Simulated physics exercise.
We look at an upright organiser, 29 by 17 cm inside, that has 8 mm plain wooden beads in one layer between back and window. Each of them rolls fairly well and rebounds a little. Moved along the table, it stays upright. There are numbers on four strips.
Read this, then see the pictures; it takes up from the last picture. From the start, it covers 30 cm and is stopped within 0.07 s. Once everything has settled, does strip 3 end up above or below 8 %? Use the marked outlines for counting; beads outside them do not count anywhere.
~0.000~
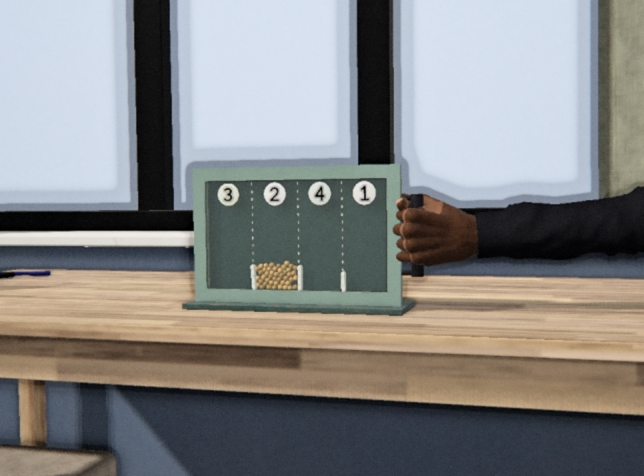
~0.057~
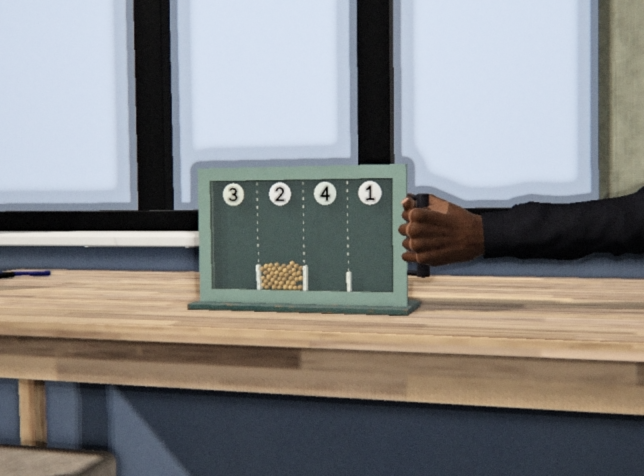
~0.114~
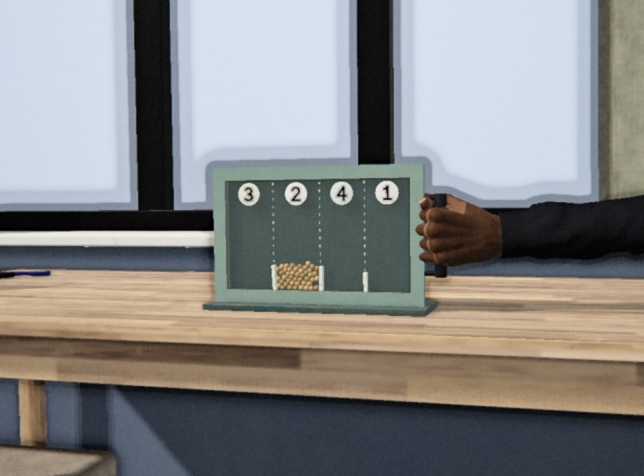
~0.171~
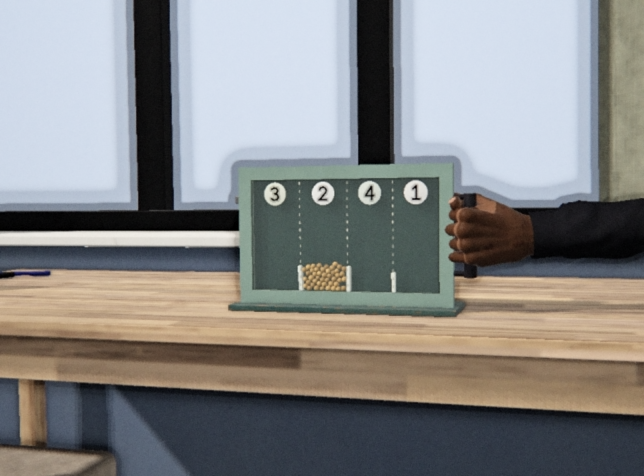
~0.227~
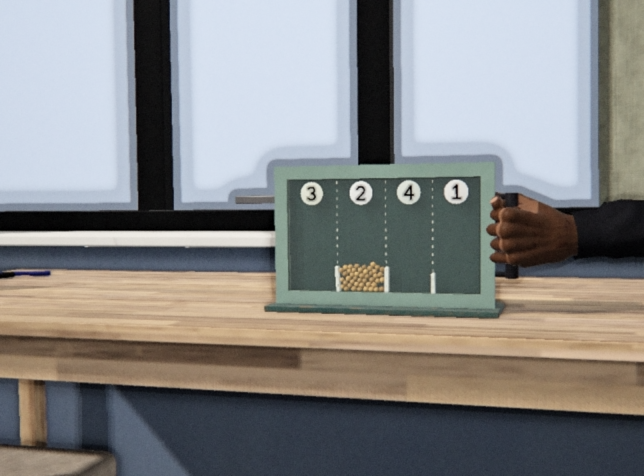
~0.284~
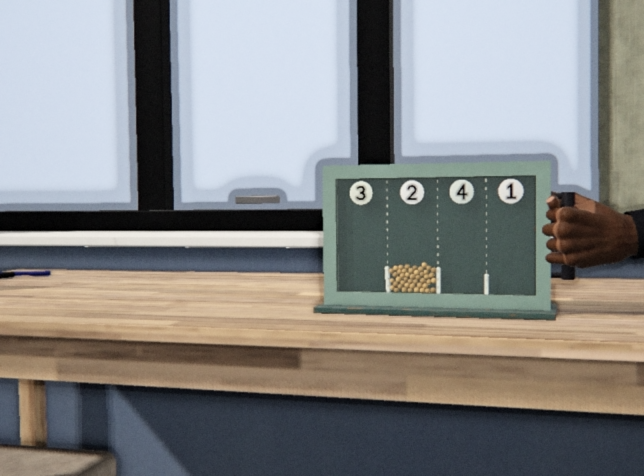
Below.
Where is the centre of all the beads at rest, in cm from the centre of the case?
Some 1 cm left and 7 cm below.
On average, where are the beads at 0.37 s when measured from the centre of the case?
2 cm left, 6 cm below.
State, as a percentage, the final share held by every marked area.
Strip 1: 0; strip 2: 85; strip 3: 0; strip 4: 15.
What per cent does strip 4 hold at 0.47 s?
It works out at roughly 15 %.
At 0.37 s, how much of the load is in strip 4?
Share: Some 0 per cent.
By 0.37 s, it is 30 cm to the right; the beads' middle is 2 cm left of and 6 cm below the centre; no. 2, 100 %.
By 0.47 s, it is 30 cm to the right; the beads' middle is 1 cm left of and 7 cm below the centre; no. 2, 85 %, no. 4, 15 %.
By 0.62 s, it is 30 cm to the right; the beads' middle is 1 cm left of and 7 cm below the centre; no. 2, 85 %, no. 4, 15 %.
All still by 1.3 s, it is 30 cm to the right; no. 1, 0 %, no. 2, 85 %, no. 3, 0 %, no. 4, 15 %.
